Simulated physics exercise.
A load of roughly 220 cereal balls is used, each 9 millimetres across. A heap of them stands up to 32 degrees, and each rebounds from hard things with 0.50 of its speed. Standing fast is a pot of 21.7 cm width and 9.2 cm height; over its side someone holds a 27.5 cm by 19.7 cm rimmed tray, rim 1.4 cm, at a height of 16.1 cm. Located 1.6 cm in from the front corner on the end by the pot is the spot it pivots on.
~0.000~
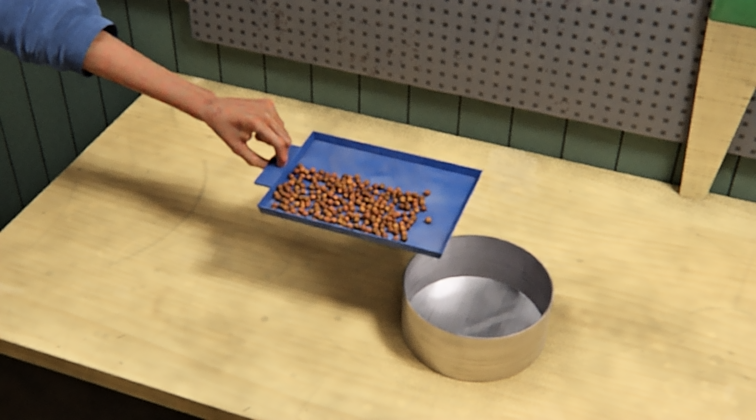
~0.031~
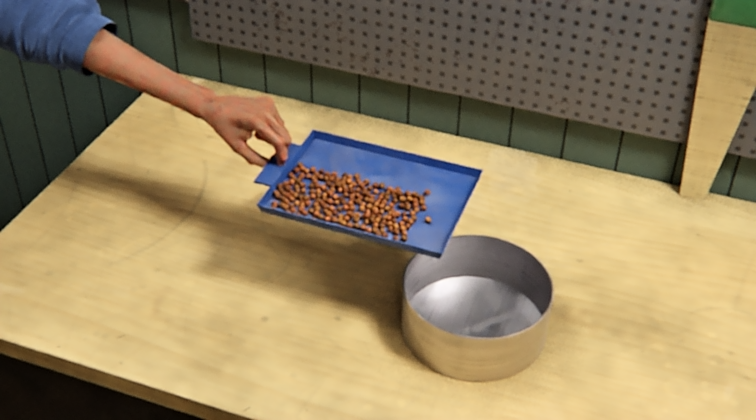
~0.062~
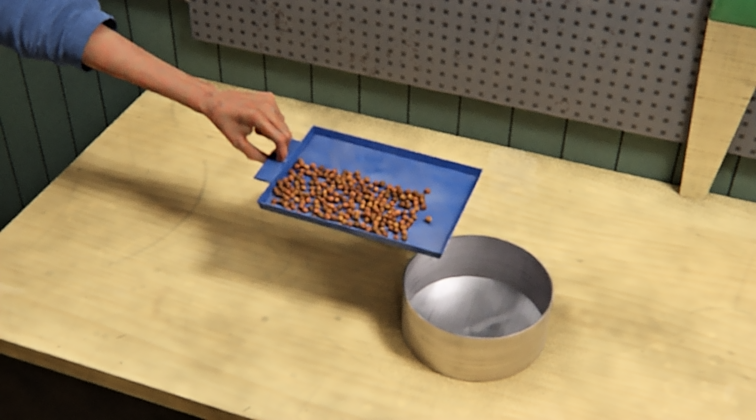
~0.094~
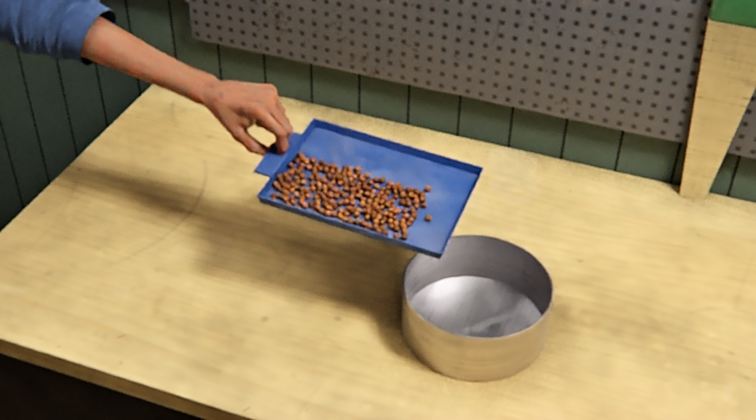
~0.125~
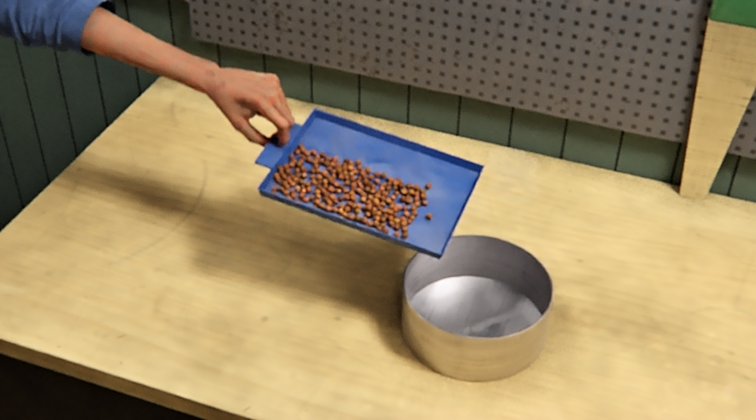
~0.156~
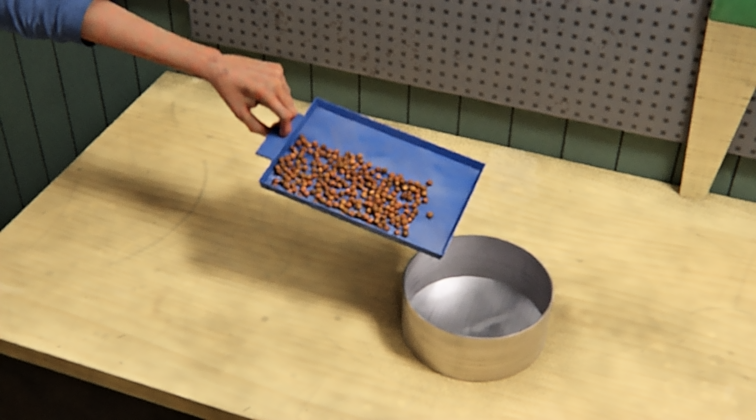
A hand gripping the tab of a blue rimmed tray raises its left and back side, gradually tilting it toward a metal pot on a wooden table, while the small brown balls on it stay clustered in nearly the same place.
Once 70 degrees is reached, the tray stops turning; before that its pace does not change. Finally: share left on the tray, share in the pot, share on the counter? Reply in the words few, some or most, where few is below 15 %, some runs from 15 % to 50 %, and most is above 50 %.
Shares - left on the tray: Some; pot: Most; counter: Few.
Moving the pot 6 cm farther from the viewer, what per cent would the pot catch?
In that case about 35 percent would end up there.
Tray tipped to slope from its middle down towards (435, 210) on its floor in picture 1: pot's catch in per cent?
Roughly 55 % of the pieces.
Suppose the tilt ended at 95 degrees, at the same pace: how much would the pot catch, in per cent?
That would be around 100 percent.
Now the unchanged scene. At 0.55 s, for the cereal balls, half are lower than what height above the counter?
Median height: Approx. 22 cm.
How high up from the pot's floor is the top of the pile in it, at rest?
Roughly 2.0 centimetres.
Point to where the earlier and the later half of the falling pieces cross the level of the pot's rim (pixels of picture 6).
I'd mark about (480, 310) for the first half and about (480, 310) for the second.
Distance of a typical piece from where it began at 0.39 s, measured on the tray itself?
2 cm.
After 0.39 s, tilt 41 degrees; the tray holds 100 %, the pot 0 %.
After 0.55 s, tilt 61 degrees; the tray holds 100 %, the pot 0 %.
After 0.83 s, tilt 70 degrees; the tray holds 40 %, the pot 50 %.
By 1.6 s all is still; tray 35 %, pot 65 %, counter 0 %.
